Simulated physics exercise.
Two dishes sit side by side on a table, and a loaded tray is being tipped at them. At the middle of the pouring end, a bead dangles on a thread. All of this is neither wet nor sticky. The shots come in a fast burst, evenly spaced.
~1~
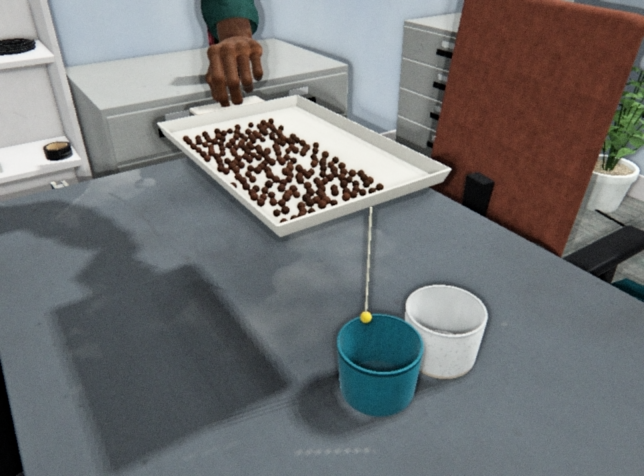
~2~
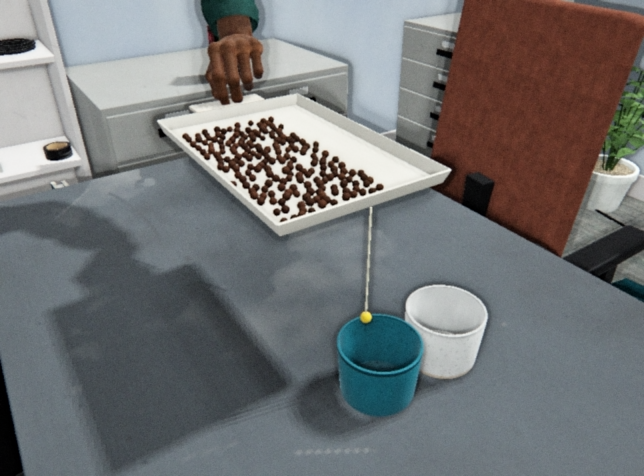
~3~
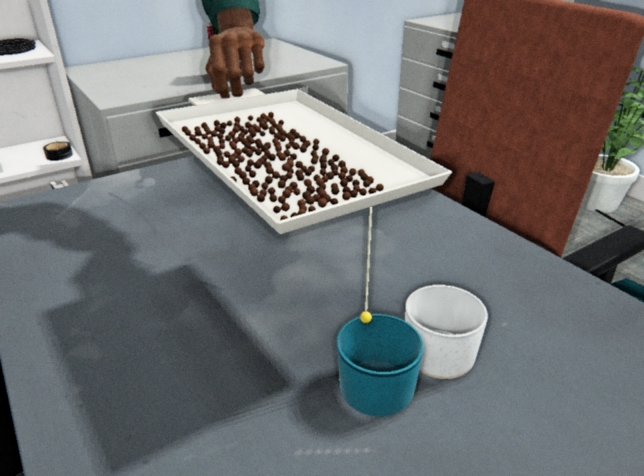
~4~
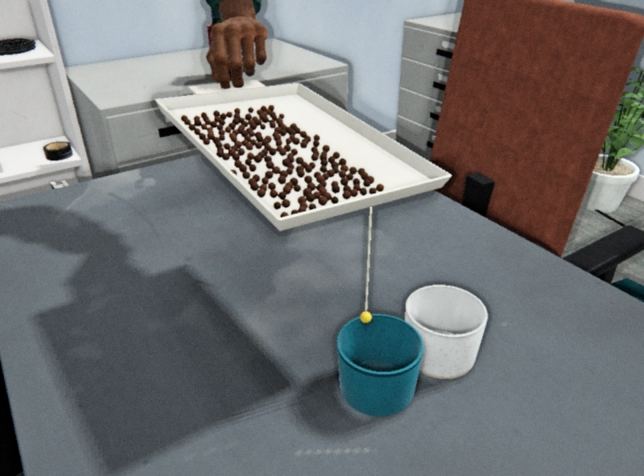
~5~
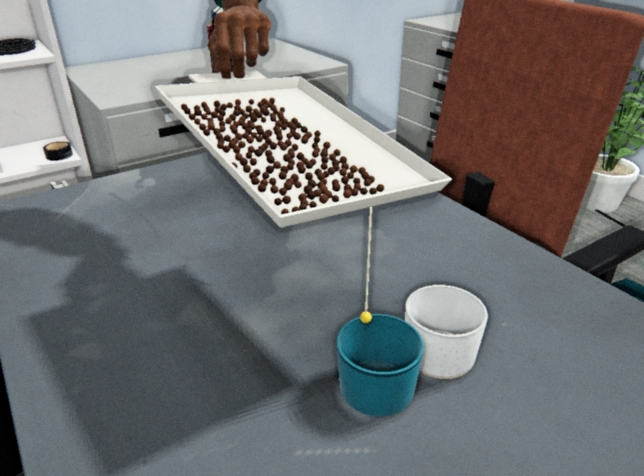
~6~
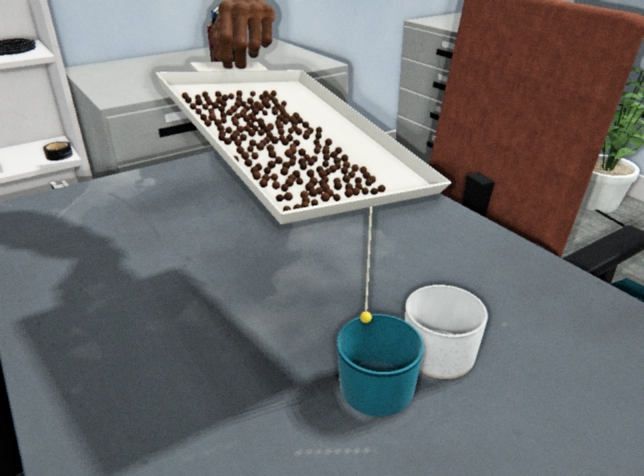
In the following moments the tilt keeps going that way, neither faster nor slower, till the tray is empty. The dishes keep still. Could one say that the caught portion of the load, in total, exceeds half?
Yes, it exceeds half.
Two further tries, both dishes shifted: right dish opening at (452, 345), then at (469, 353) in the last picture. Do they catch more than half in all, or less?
Held in all, by try: A smaller portion, then a smaller portion.
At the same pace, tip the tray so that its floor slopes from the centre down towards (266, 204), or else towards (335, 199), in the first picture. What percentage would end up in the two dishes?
The first try gives close to 0 per cent, the second close to 40 per cent.
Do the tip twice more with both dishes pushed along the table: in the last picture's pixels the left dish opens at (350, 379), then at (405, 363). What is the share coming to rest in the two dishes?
About 10% on the first try and 10% on the second.
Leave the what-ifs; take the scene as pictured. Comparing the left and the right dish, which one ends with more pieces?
The one you want is the right of the two.
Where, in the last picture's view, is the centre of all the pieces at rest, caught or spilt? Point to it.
Resting centre, last picture - approx. (434, 343).
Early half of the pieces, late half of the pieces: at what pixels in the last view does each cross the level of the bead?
(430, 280), then (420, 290).
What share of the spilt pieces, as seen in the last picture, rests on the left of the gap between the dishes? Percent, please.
Estimate: About 60 percent.
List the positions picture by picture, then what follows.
Corners of the pouring end (280, 221) and (444, 168), level; middle of the load (272, 162), allspice berries; left dish (406, 388); right dish (472, 351); bead on its thread (366, 317), in the first picture.
Corners of the pouring end (280, 221) and (444, 169), level; middle of the load (272, 161), in the second picture.
Corners of the pouring end (280, 219) and (444, 171), tipped barely, lowest at the right corner; middle of the load (272, 157), in the third picture.
Corners of the pouring end (281, 215) and (444, 174), tipped a little, lowest at the right corner; middle of the load (273, 152), in the fourth picture.
Corners of the pouring end (283, 212) and (444, 177), tipped a little, lowest at the right corner; middle of the load (273, 146), in the fifth picture.
Corners of the pouring end (284, 209) and (444, 180), tipped a little, lowest at the right corner; middle of the load (275, 140); left dish (406, 388); right dish (472, 351), in the sixth picture.
Just after the last frame, tray tipped steeply; the larger part on the tray; about a tenth in the right dish; just a few outside both; about a tenth in the air.
A moment on, tray tipped right over; roughly a quarter on the tray; just a few in the left dish; roughly half in the right dish; about a tenth outside both; roughly a quarter in the air.
Further on, tray tipped past a quarter turn; just a few in the left dish; roughly two thirds in the right dish; roughly a quarter outside both.
When it is over, tray tipped past a quarter turn; just a few in the left dish; roughly two thirds in the right dish; roughly a quarter outside both.
